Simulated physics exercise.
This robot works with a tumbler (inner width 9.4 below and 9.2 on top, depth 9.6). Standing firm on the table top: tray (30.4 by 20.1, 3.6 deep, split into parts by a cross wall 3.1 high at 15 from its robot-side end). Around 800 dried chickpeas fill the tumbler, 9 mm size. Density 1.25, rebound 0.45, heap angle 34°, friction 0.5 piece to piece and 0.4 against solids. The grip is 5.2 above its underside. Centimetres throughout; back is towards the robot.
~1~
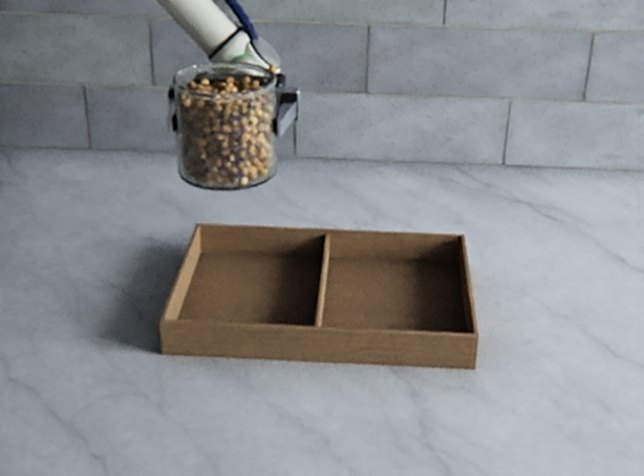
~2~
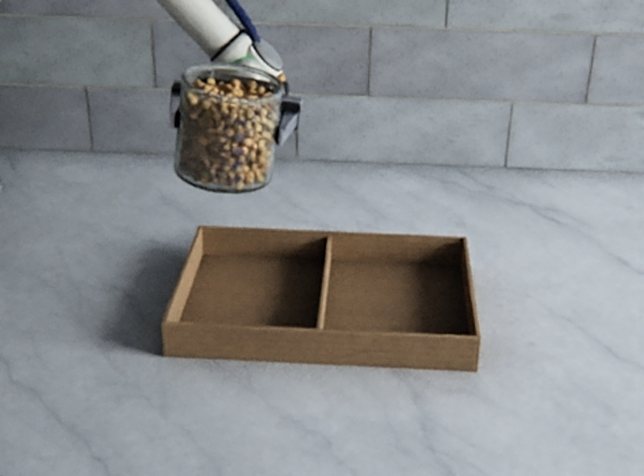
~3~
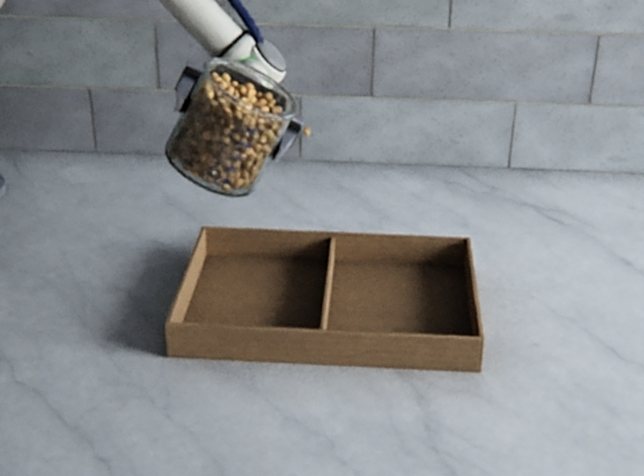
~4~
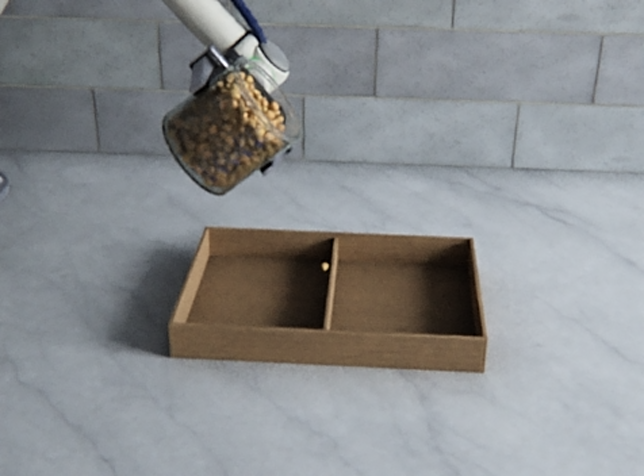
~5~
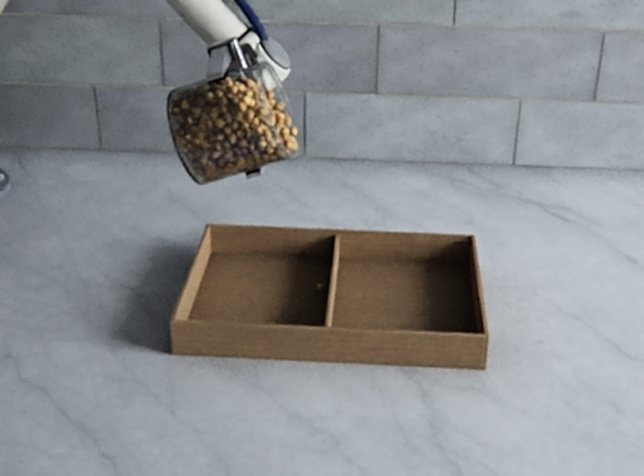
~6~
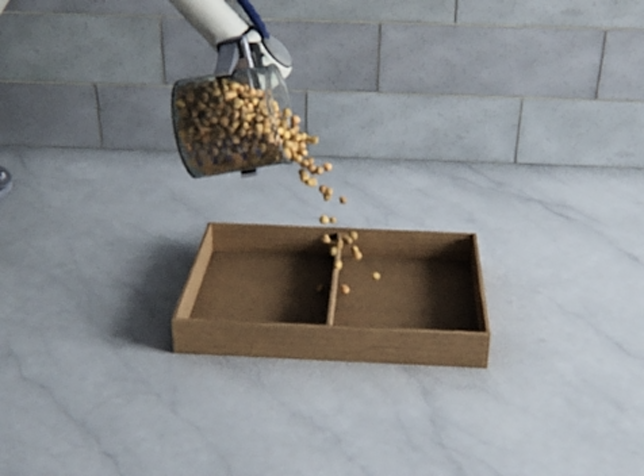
A robot arm tilts a clear tumbler rightward, pouring some chickpeas into a divided brown tray.
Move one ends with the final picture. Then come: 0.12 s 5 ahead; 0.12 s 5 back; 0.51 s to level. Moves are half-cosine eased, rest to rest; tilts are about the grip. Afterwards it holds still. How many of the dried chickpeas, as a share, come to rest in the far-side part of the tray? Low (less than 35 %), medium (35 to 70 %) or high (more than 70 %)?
In the far-side part of the tray the share is medium, 35 to 70 %.
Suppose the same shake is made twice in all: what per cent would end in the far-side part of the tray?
It would be near 60 per cent.
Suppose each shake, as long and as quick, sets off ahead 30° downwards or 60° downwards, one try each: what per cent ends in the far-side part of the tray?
About 30 and 20 per cent.
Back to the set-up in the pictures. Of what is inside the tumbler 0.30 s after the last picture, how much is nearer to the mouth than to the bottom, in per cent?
Some 45 per cent.
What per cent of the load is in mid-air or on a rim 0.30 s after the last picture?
Roughly 28 per cent.
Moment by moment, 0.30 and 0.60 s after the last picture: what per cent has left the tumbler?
In turn: 50, 55.
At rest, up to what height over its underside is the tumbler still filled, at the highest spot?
About 7.5 cm.
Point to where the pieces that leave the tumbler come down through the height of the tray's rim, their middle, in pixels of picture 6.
Around (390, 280).
Then, 0.30 s after the last picture, tilted 75° forward, highest piece 21 above the table; 391 in the tumbler, 175 in the far-side part, 10 in the robot-side part, 222 in flight or on a rim.
Then, 0.60 s after the last picture, tilted 16° forward, highest piece 24 above the table; 368 in the tumbler, 353 in the far-side part, 73 in the robot-side part, 1 on the table or floor, 3 in flight or on a rim.
Then, 0.95 s after the last picture, level, highest piece 23 above the table; 368 in the tumbler, 355 in the far-side part, 74 in the robot-side part, 1 on the table or floor.
Then, 2.00 s after the last picture, level, highest piece 23 above the table; 368 in the tumbler, 355 in the far-side part, 74 in the robot-side part, 1 on the table or floor.
Final count, 368 in the tumbler, 355 in the far-side part, 74 in the robot-side part, 1 on the table or floor. That is 44 % in the far-side part of the tray.
